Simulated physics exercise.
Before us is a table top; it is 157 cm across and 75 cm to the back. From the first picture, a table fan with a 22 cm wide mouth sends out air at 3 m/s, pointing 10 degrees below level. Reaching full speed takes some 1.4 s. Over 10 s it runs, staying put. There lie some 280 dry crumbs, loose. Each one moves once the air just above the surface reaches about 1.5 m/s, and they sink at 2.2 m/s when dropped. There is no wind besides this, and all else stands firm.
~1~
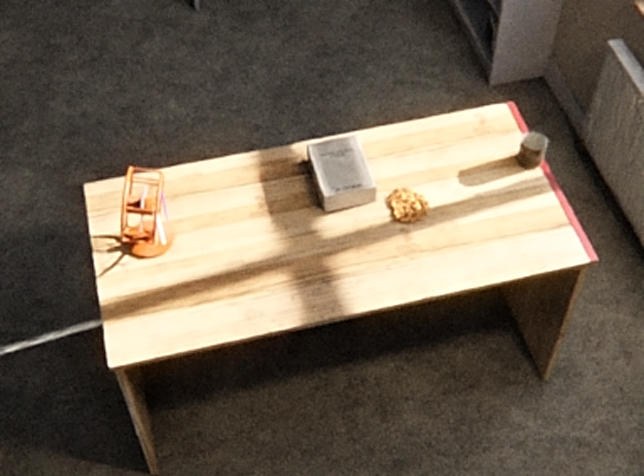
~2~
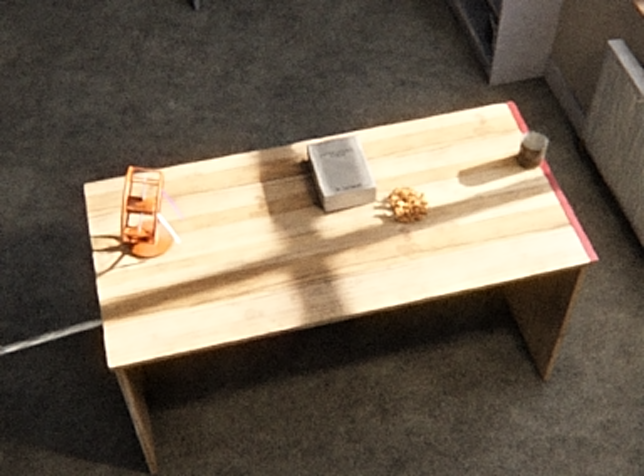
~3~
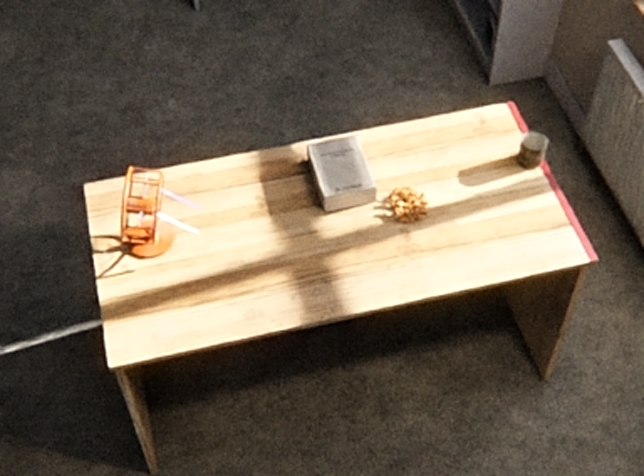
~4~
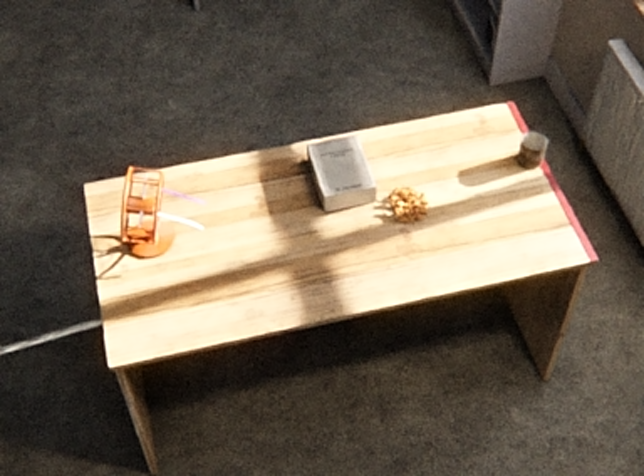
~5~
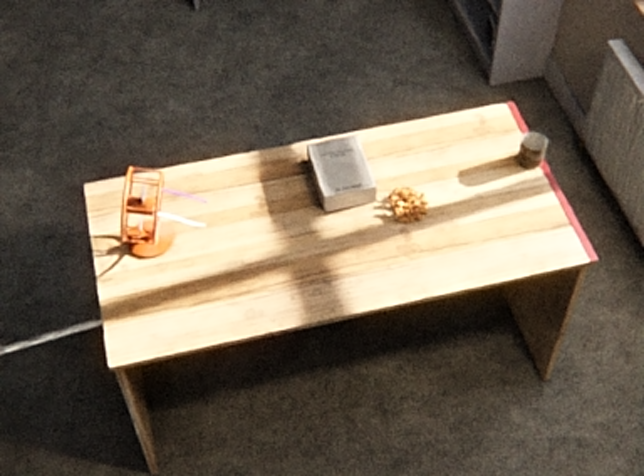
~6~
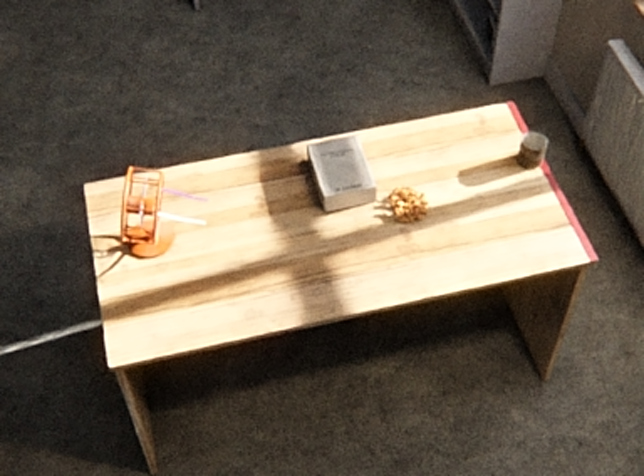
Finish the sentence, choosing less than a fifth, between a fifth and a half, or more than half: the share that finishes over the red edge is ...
The share that finishes over the red edge is more than half.
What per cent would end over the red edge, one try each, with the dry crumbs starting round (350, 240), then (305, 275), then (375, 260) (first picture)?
70 %, 0 %, 10 %.
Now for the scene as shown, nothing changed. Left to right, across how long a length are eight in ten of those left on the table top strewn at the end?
I'd say close to 40 cm.
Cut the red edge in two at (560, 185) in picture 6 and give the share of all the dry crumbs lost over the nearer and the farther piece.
Estimate: Nearer ~ 20 %; farther ~ 50 %.
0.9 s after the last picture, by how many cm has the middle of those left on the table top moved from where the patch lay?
Measured offset: Approx. 20 cm.
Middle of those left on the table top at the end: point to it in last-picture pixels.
Roughly at (479, 172).
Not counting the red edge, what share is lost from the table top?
The share comes to some 0 per cent.
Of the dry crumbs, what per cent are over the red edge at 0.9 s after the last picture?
I reckon close to 40 %.
Then, 0.9 s after the last picture, 90 % are on the move or not yet settled, 41 % are over the red edge; the middle of those still in play is near (476, 182).
Then, 2.1 s after the last picture, 38 % are on the move or not yet settled, 58 % are over the red edge; the middle of those still in play is near (472, 183).
Then, 4.4 s after the last picture, 27 % are on the move or not yet settled, 65 % are over the red edge; the middle of those still in play is near (470, 174).
Then, 8.9 s after the last picture, at the end, 68 % are over the red edge; the middle of those still in play is near (479, 172).
